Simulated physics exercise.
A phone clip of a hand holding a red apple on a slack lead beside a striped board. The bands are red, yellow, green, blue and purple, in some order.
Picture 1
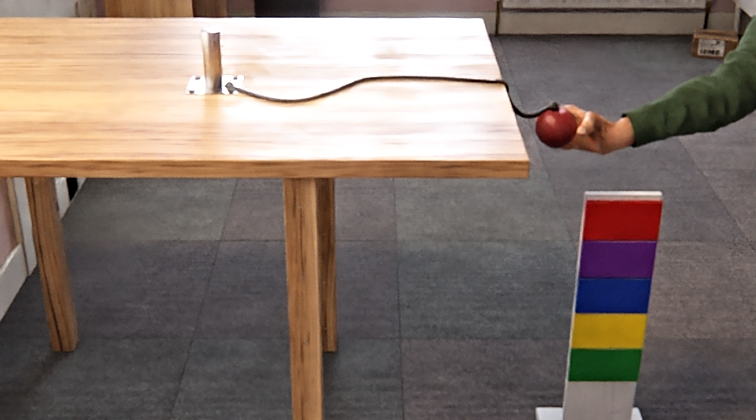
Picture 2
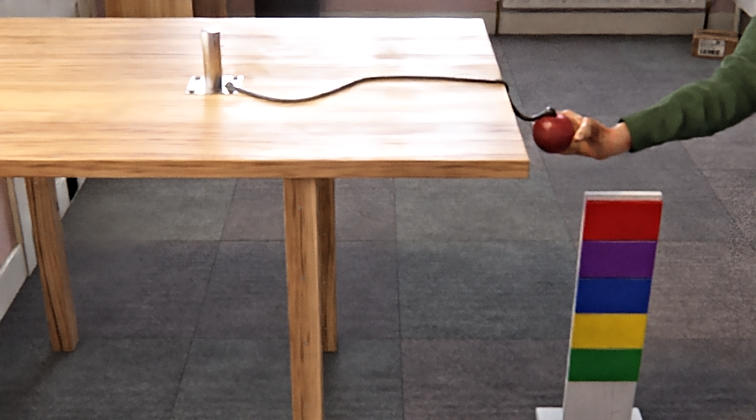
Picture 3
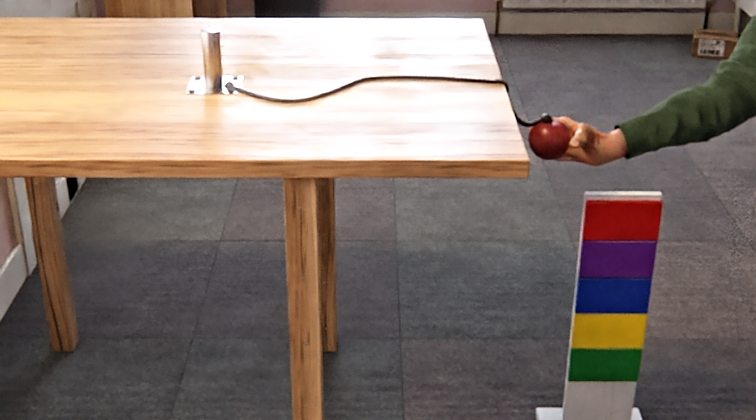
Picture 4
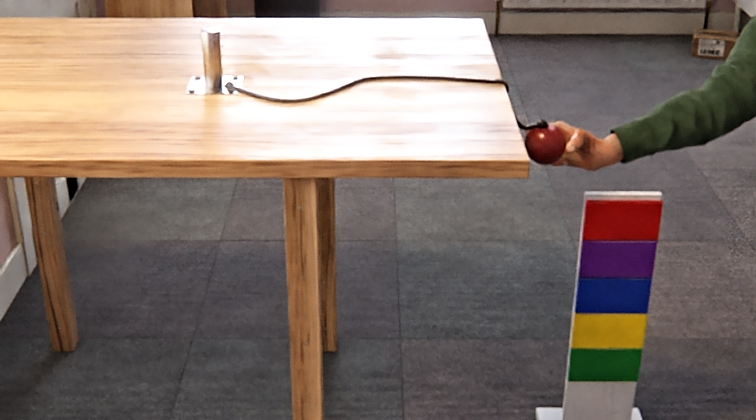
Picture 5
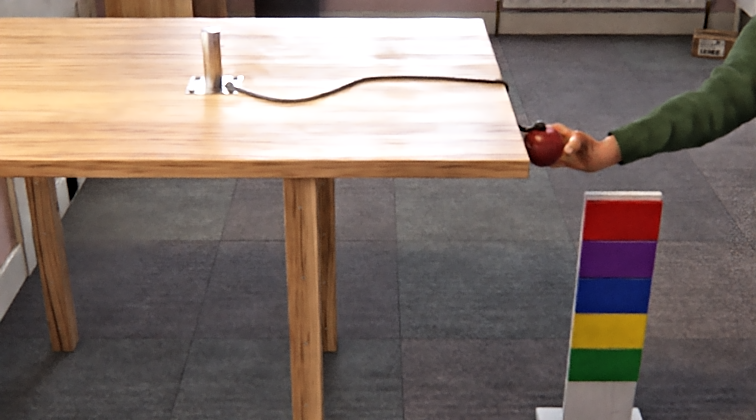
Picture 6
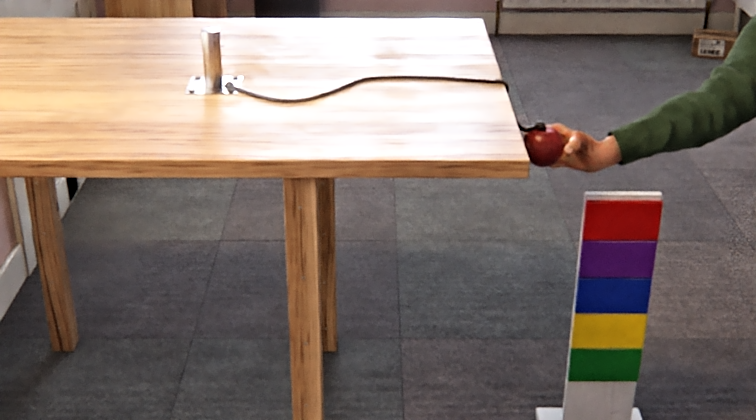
Beside a wooden table, a hand holding a red apple on a slack lead shifts slightly left and down above a striped board.
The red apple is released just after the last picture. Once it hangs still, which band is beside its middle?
Its centre hangs level with the red band.
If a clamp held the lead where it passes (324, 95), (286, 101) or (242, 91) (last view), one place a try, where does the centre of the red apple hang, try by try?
Near (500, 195), (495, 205) and (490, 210).
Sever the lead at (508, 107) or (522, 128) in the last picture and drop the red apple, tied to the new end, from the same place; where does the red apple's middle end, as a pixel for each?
Try by try, around (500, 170) and (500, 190).
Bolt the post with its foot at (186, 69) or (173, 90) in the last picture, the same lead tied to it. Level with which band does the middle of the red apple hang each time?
Try by try: No band; none, it hangs higher.
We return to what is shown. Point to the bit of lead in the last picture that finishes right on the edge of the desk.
At (463, 80), roughly.
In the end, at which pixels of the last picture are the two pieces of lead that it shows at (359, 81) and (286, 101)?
They go to (400, 85) and to (306, 85).
Soon after, apple near (476, 210); level with red.
Then, apple near (519, 212); level with red.
At rest, apple near (490, 215); level with red. Its middle rests at the red band.
